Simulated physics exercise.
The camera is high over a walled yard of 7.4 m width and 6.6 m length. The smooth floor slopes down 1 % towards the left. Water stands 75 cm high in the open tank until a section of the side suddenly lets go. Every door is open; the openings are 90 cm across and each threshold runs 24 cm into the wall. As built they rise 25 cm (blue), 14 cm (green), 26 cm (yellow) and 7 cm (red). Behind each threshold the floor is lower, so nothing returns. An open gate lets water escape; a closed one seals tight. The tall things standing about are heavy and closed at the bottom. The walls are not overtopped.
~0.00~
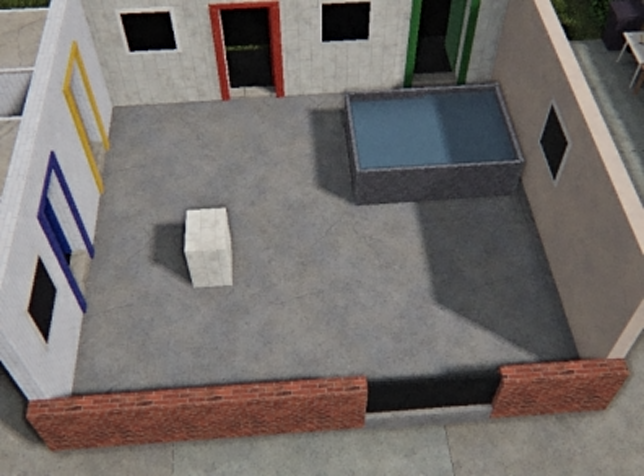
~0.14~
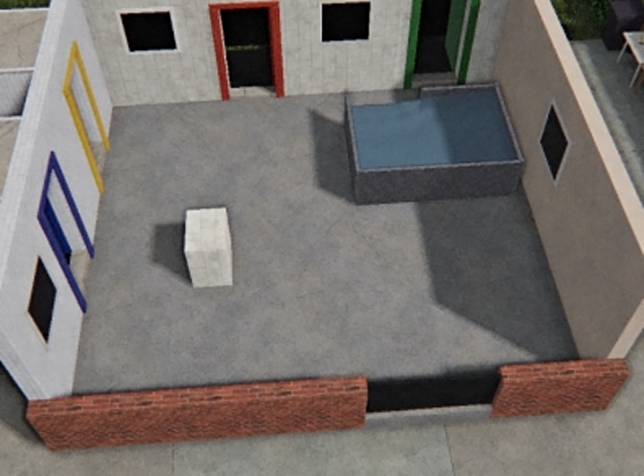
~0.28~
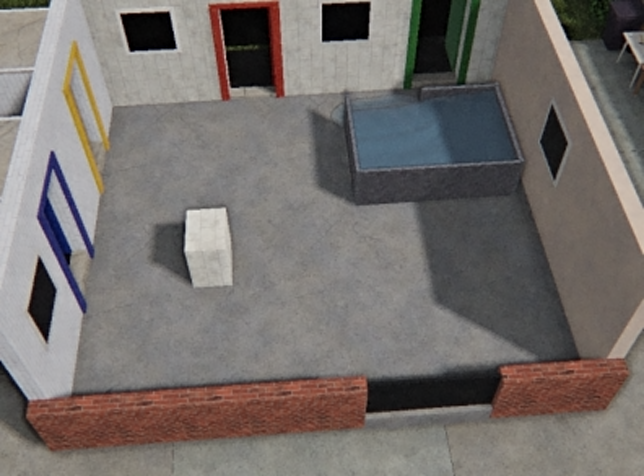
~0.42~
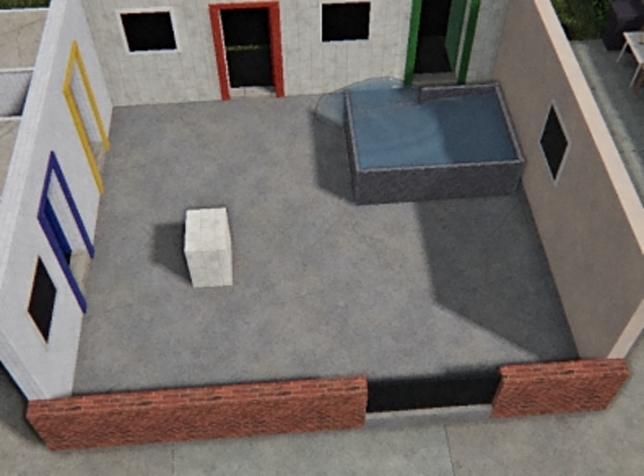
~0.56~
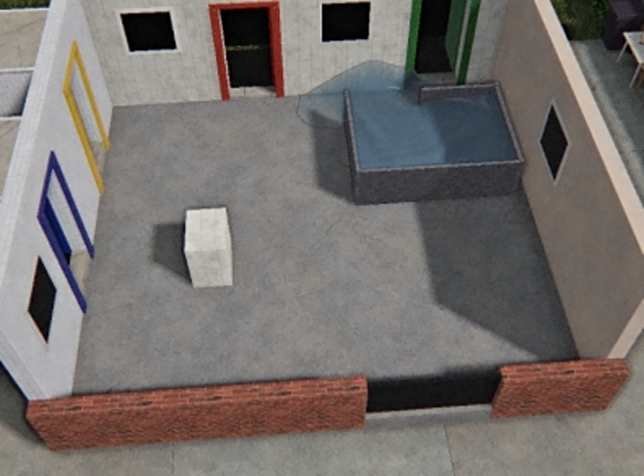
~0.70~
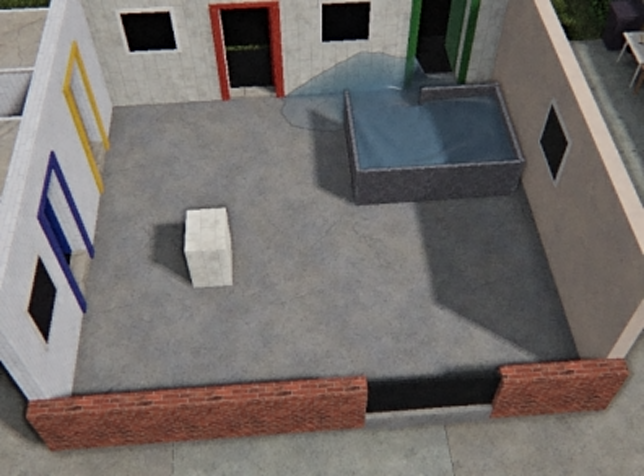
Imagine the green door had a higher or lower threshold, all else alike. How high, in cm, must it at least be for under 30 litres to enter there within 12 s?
Some 25 cm above the ground.
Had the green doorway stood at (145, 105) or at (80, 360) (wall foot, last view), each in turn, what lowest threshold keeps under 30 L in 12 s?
Roughly 15 and 12.0 cm.
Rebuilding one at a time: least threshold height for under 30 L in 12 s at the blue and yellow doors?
About 6.0 cm at blue and 19 cm at yellow.
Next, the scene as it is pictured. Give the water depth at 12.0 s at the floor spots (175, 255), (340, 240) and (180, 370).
About 6, 4 and 10 cm.
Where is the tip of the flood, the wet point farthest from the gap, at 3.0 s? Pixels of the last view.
At about (88, 287).
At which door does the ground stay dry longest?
Last comes the blue one.
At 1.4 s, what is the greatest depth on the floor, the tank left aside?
About 62 cm.
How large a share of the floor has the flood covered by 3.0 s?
Some 40 per cent of it.
After 1.4 s water covers 15 % of the floor, deepest (62 cm) near (363, 94); 22 cm at the green door, 19 litres in over its 14 cm threshold.
After 3.0 s water covers 40 % of the floor, deepest (38 cm) near (455, 89); 22 cm at the green door, 57 litres in over its 14 cm threshold.
After 12.0 s water covers 95 % of the floor, deepest (13 cm) near (68, 426); 10 cm at the green door, 130 litres in over its 14 cm threshold.
At the green door as built, the water arrived by 0.6 s and peaked near 36 cm at 0.7 s.
Run again over the same 12 s with other heights there, 48 litres in over 22 cm, 8 litres over 30.5 cm. The limit of 30 litres is kept from about 25 cm up.
